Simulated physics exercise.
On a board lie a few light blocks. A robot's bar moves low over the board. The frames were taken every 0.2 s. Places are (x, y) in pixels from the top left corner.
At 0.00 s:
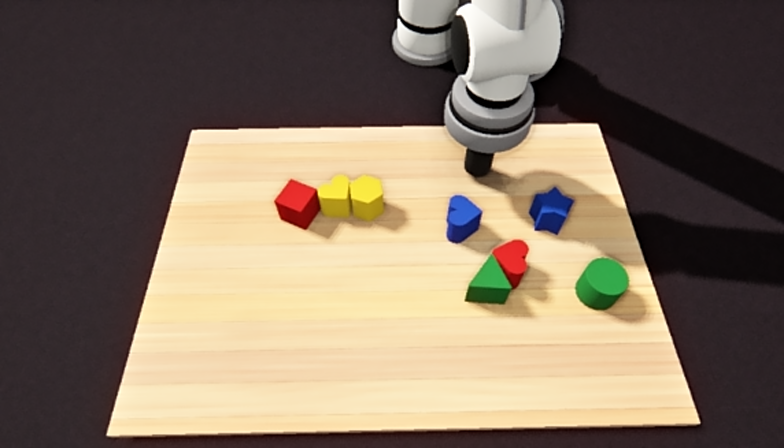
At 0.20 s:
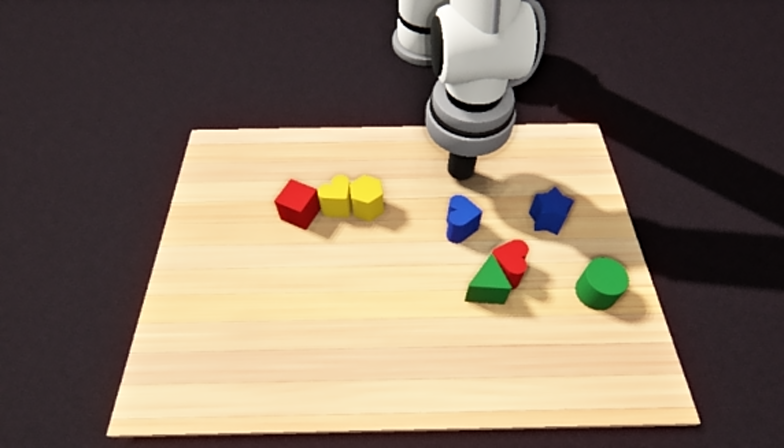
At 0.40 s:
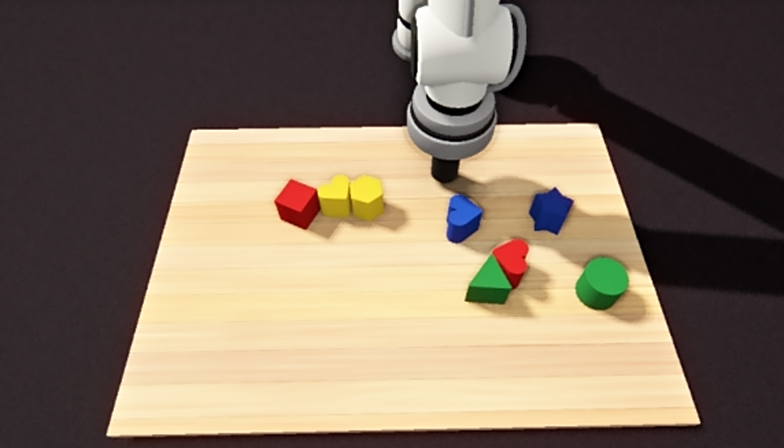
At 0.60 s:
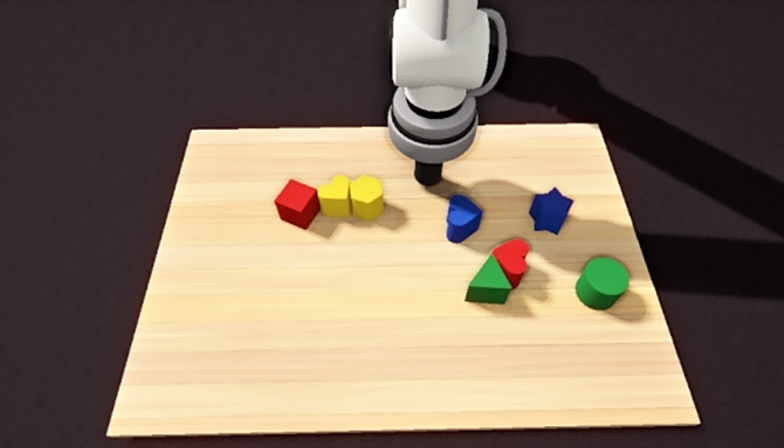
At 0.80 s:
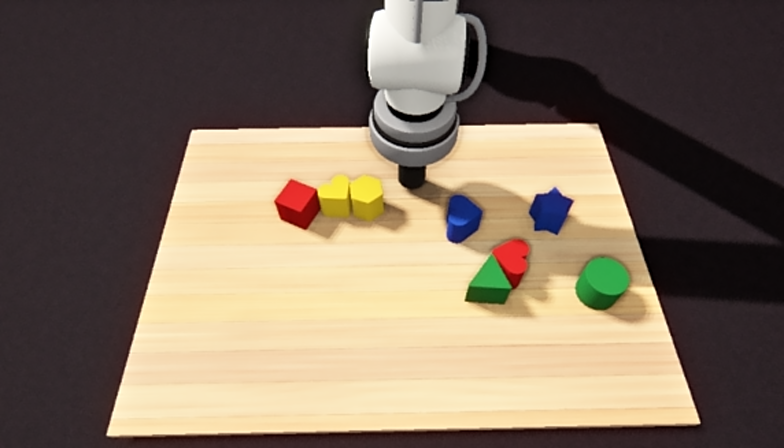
On a pale wooden board scattered with small red, yellow, blue and green blocks, a robot arm's dark tip moves steadily leftward along the far side, passing behind the blue heart-shaped block, while all the blocks stay still.
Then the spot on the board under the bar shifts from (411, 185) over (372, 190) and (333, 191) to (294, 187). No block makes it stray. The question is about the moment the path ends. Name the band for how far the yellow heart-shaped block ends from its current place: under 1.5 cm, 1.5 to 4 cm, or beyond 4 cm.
Of the three bands, it's 1.5 to 4 cm.
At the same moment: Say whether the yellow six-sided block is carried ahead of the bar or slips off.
Answer: Slipped away.
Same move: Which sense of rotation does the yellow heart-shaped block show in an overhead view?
It is turned anticlockwise.
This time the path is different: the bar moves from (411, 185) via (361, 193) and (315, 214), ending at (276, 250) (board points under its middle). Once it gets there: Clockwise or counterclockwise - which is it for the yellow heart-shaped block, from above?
Its spin: Anticlockwise.
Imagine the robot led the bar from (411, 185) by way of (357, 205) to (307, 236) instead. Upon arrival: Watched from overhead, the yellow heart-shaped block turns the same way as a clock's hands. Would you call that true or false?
True
What follows on the original path. One third of the way, bar (372, 184); red four-sided block (292, 195); yellow heart-shaped block (331, 190); yellow six-sided block (362, 193).
Two thirds of the way, bar (332, 185); red four-sided block (290, 195); yellow heart-shaped block (320, 196), turned 35° anticlockwise; yellow six-sided block (360, 196), turned 20° anticlockwise.
At the end, bar (292, 181); red four-sided block (289, 195); yellow heart-shaped block (319, 196), turned 35° anticlockwise; yellow six-sided block (360, 196), turned 20° anticlockwise; blue heart-shaped block unmoved.
